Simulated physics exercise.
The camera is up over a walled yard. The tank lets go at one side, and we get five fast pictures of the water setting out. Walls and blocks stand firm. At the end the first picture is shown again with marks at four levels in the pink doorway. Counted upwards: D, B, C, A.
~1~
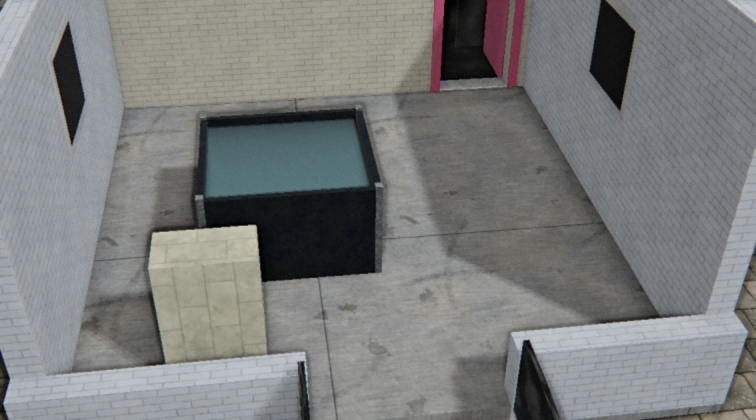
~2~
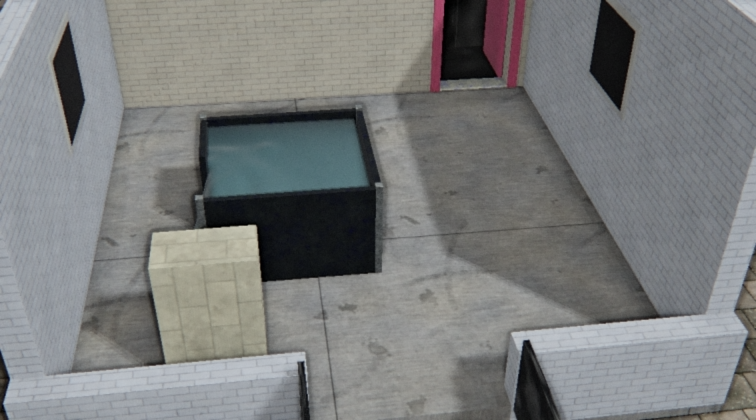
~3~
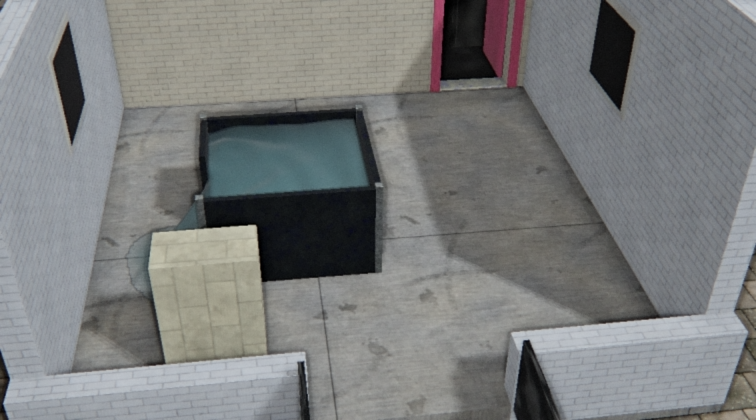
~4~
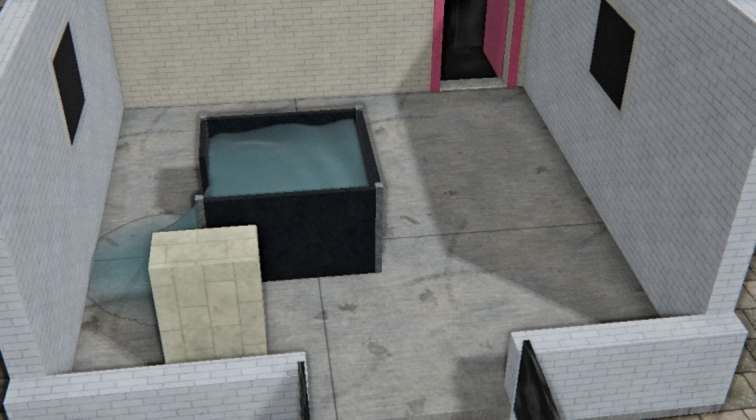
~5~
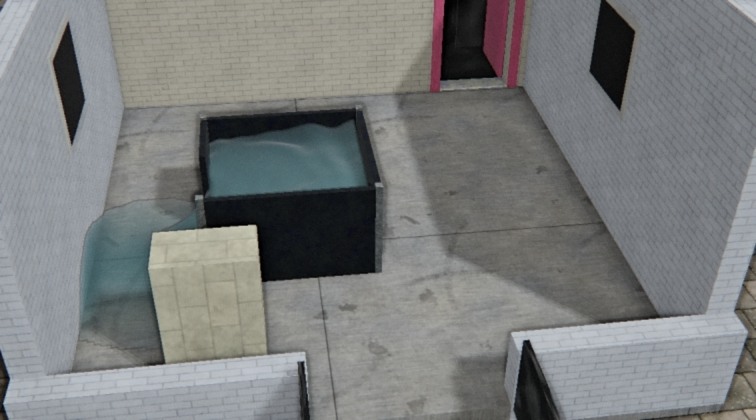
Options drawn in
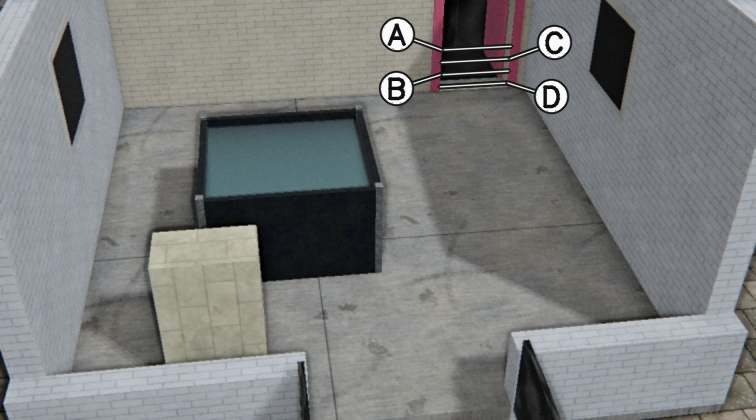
Water pours from the left side of a dark tank and spreads across the walled yard's floor.
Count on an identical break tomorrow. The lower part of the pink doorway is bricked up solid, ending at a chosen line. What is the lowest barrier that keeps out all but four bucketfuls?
Choose D.
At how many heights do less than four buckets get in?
All of the four.
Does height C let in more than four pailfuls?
No, that is safe.
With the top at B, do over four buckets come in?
No.
In white, A at (476, 48); B at (474, 72); C at (475, 60); D at (473, 84); from the bottom up D, B, C, A.
If A is chosen, nothing gets over.
If B is chosen, nothing gets over.
If C is chosen, nothing gets over.
If D is chosen, a bucket or two gets in.
